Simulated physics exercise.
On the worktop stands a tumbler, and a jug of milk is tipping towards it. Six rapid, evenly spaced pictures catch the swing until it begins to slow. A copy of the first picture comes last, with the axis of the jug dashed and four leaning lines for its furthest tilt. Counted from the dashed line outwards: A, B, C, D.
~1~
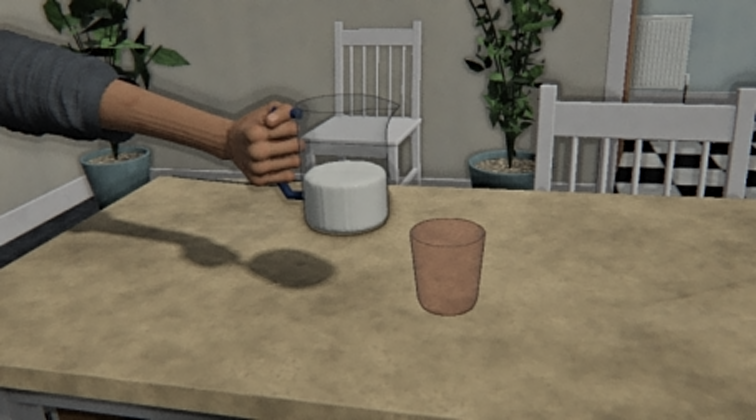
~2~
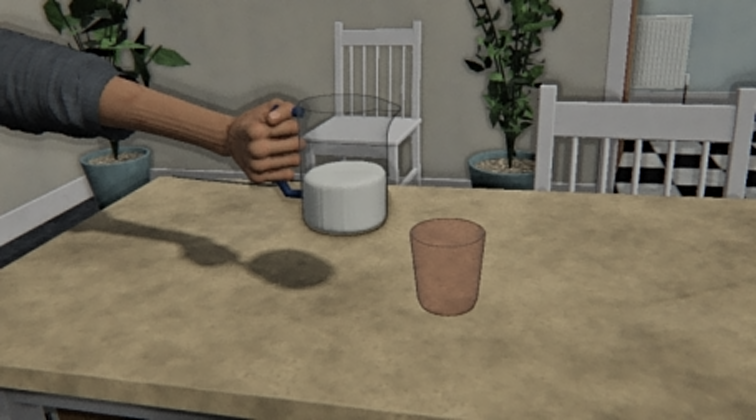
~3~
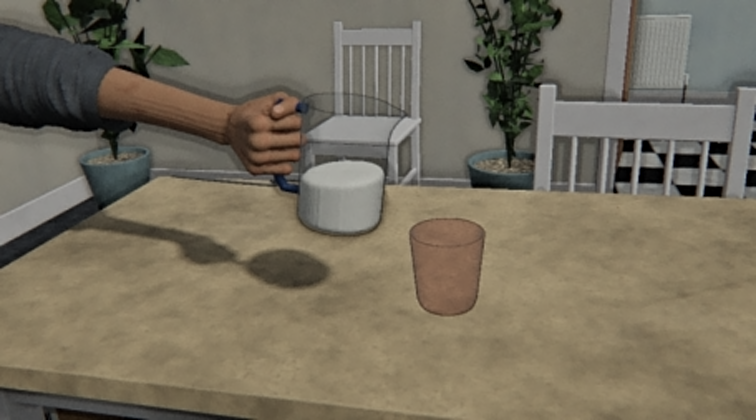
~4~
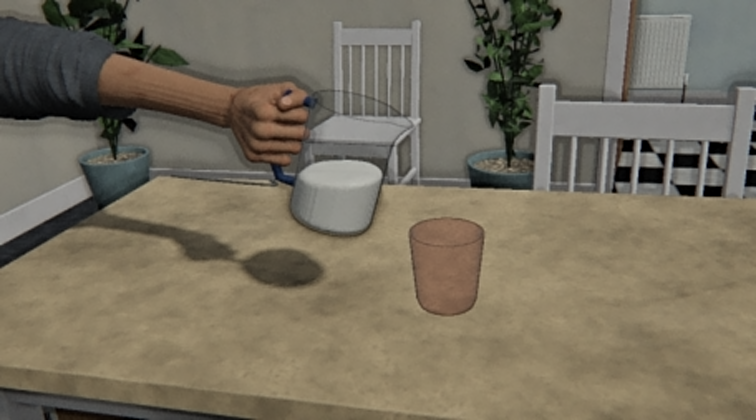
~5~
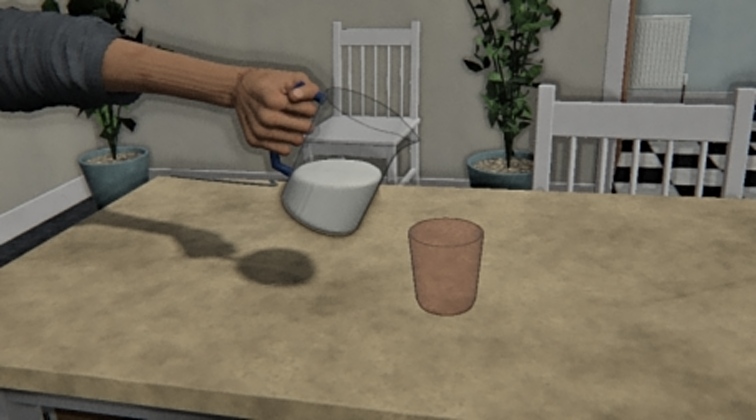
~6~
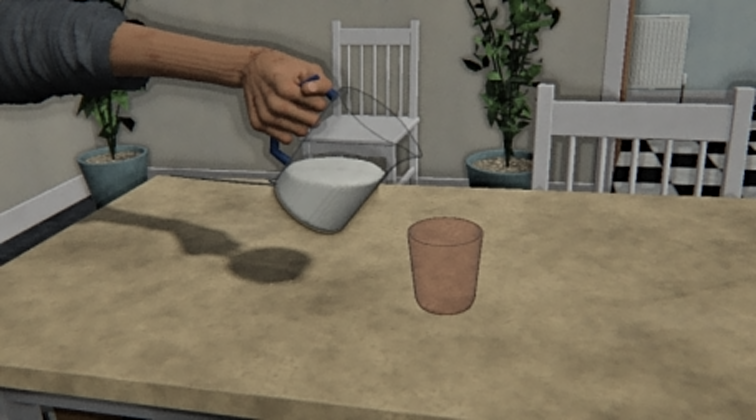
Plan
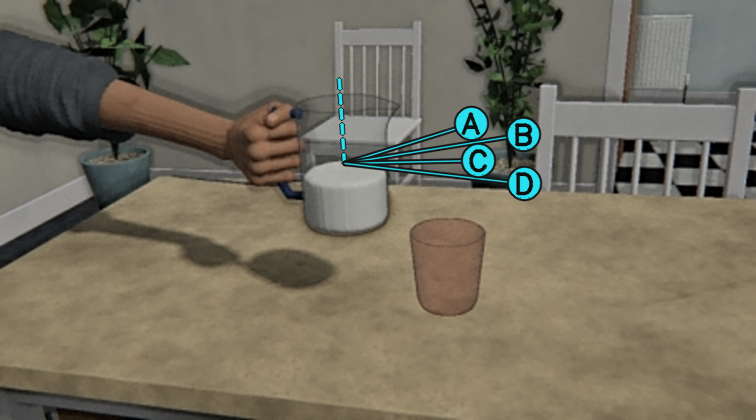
A hand holding a clear jug of milk upright, then steadily tilting it rightward near a tumbler on a worktop.
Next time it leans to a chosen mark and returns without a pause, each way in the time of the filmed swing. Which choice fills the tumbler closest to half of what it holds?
The best tilt is B.
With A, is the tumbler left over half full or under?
Under.
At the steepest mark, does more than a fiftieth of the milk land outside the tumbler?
Yes.
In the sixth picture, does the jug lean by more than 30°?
Yes.
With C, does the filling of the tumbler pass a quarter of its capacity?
Yes, clearly.
On the marked copy, A at (455, 128); B at (507, 137); C at (461, 160); D at (508, 182).
If A is chosen, the tumbler ends with about 28 % of what it can hold.
If B is chosen, the tumbler ends with about 49 % of what it can hold.
If C is chosen, the tumbler ends with about 69 % of what it can hold.
If D is chosen, the tumbler ends with about 81 % of what it can hold; 8 % of the milk is spilt.
